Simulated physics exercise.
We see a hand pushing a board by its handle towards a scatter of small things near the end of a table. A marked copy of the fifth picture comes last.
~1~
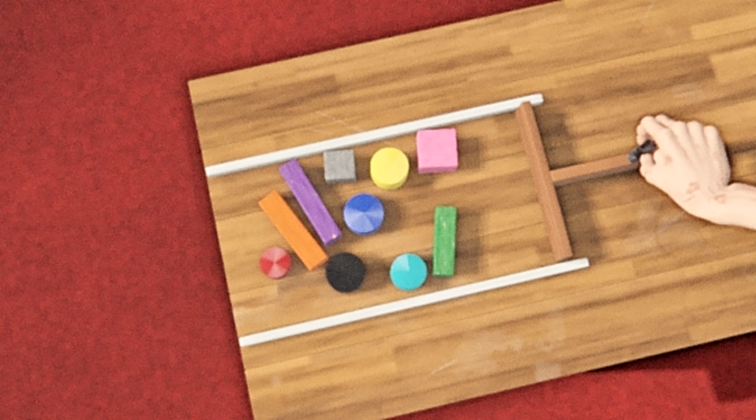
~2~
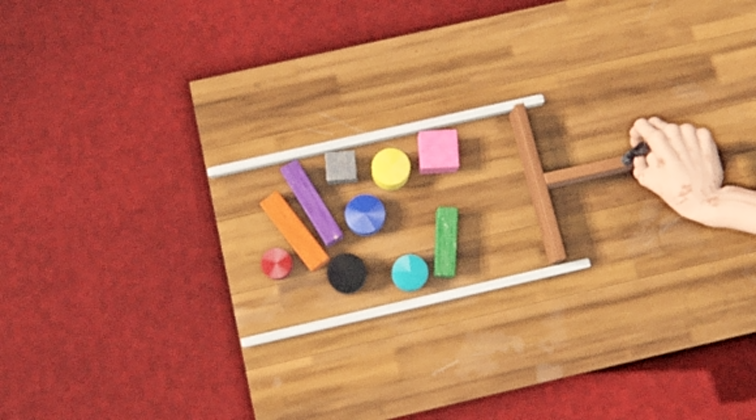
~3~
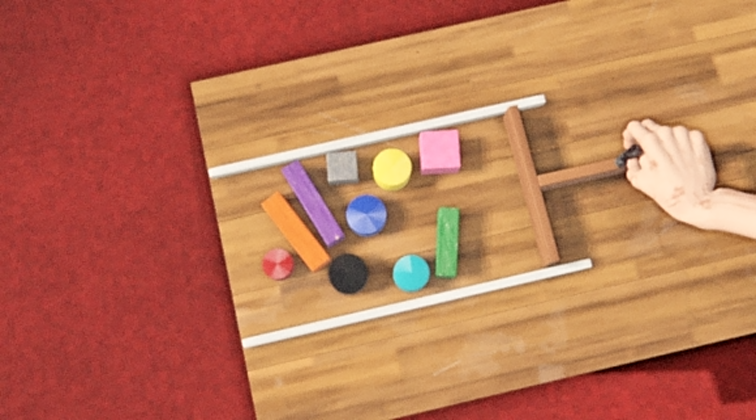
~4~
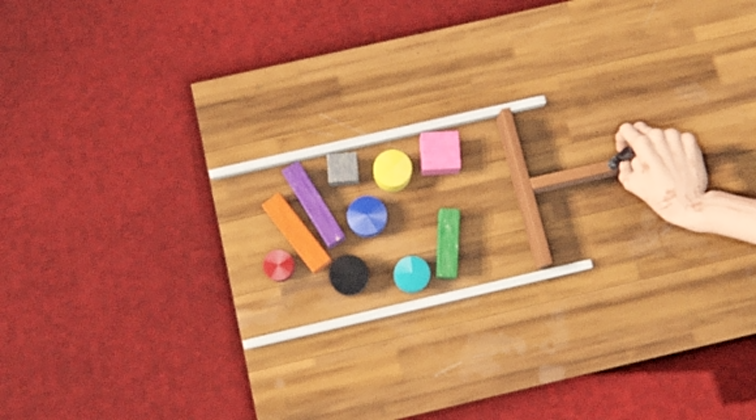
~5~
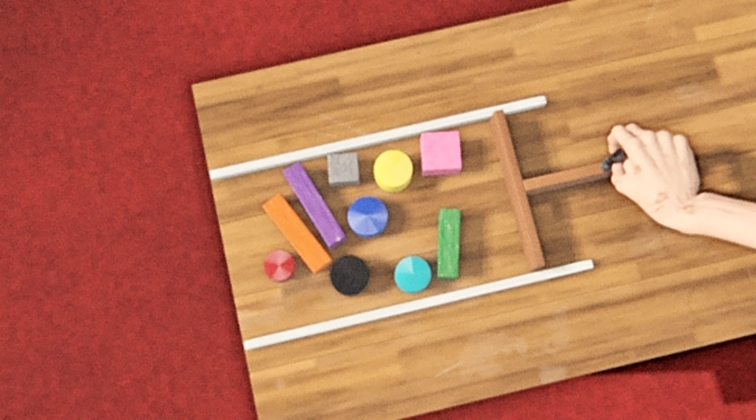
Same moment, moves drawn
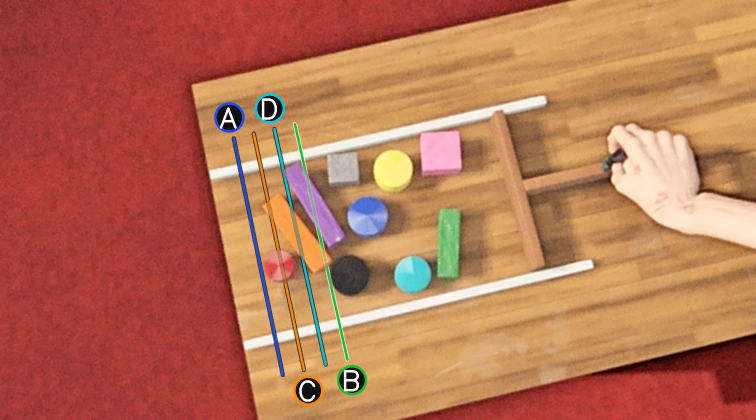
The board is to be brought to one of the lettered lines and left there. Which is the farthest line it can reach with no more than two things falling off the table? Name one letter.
As far as mark B.
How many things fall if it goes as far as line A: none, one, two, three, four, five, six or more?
Six or more.
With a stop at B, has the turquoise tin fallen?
No.
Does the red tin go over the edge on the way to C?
Yes.
On the marked copy, A at (258, 253); B at (320, 239); C at (278, 249); D at (299, 244).
Taking B. A third of the way, board (449, 203); pink block (411, 162); yellow tin (376, 176).
Two thirds of the way, board (377, 219); red tin (268, 273); orange bar (273, 238).
When it is over, board (323, 232); orange bar over the edge; red tin over the edge; two fallen.
As for the rest, A drops eight; C drops six; D drops three.
